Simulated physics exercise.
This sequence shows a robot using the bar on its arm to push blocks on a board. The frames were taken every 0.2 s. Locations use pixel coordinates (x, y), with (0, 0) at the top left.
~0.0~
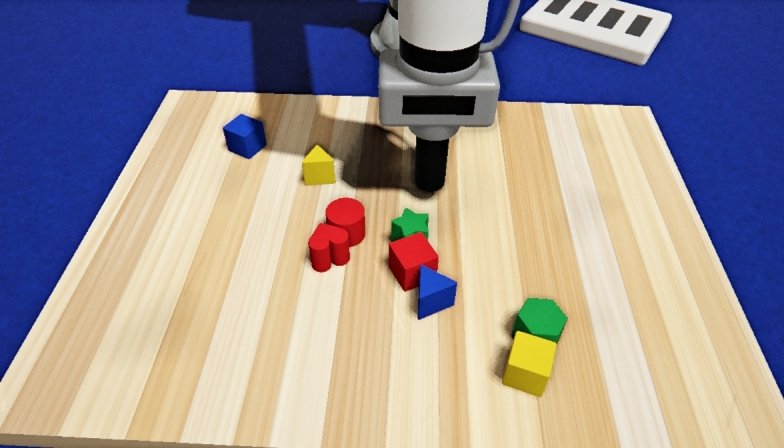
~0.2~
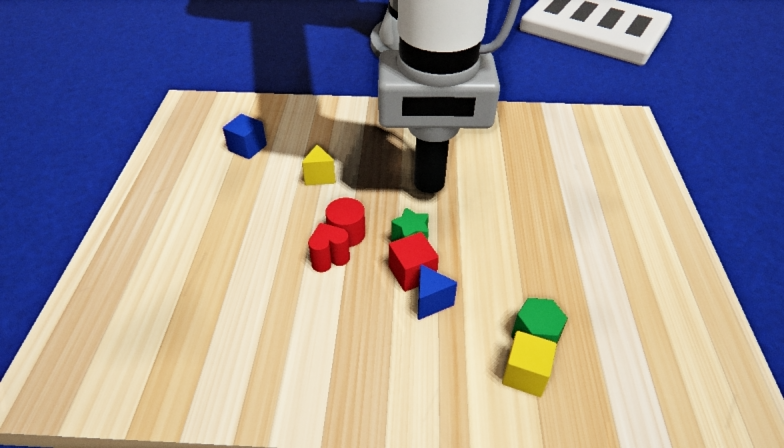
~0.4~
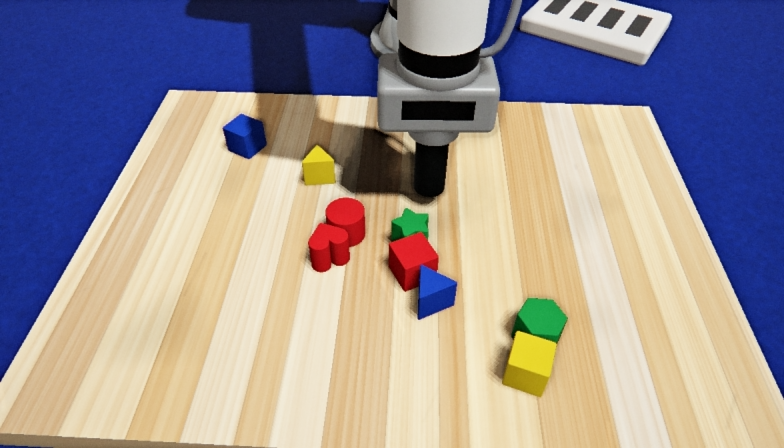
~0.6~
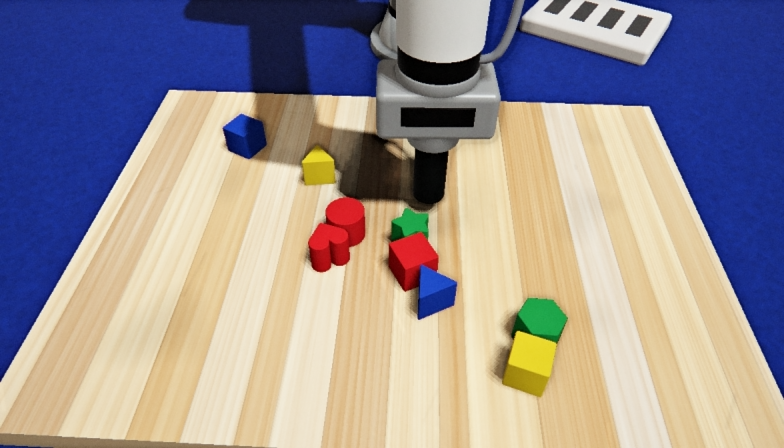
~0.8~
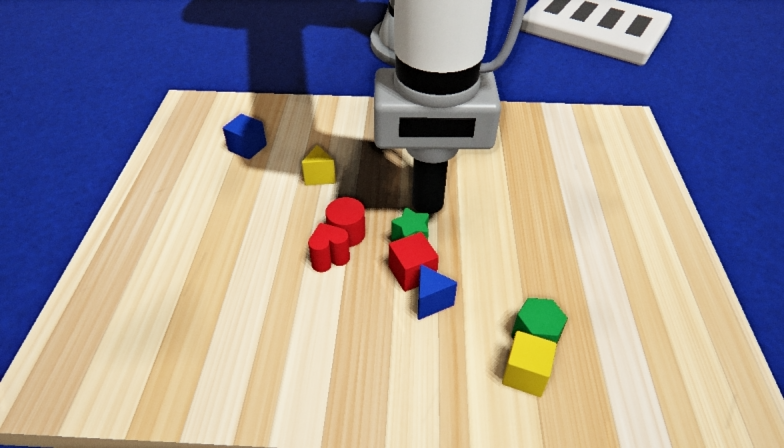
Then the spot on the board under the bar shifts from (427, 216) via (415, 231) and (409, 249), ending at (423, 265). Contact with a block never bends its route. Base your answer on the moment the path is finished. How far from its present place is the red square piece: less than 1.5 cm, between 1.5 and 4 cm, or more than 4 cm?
The displacement of the red square piece is above 4 cm.
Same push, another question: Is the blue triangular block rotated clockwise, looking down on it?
I'd say no.
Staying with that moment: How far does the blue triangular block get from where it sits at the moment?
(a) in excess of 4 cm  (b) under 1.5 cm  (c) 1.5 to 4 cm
I'll go with c - 1.5 to 4 cm.
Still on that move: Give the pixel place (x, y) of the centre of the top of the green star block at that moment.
I'd say the green star block ends with its top centre at (406, 262).
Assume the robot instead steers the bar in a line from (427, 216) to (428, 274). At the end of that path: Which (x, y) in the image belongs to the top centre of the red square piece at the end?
It comes to (391, 271).
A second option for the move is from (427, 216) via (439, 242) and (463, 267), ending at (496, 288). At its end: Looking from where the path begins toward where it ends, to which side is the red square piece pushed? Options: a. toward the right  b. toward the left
Choice a: Toward the right.
The first path, step by step. Halfway along, bar at (410, 228); green star block at (401, 239); red square piece at (404, 269); blue triangular block at (435, 291), turned 40° anticlockwise.
At the end, bar at (424, 253); red circle in place; green star block at (406, 262), turned 15° clockwise; red square piece at (396, 293), turned 20° clockwise; blue triangular block at (437, 304), turned 90° anticlockwise.
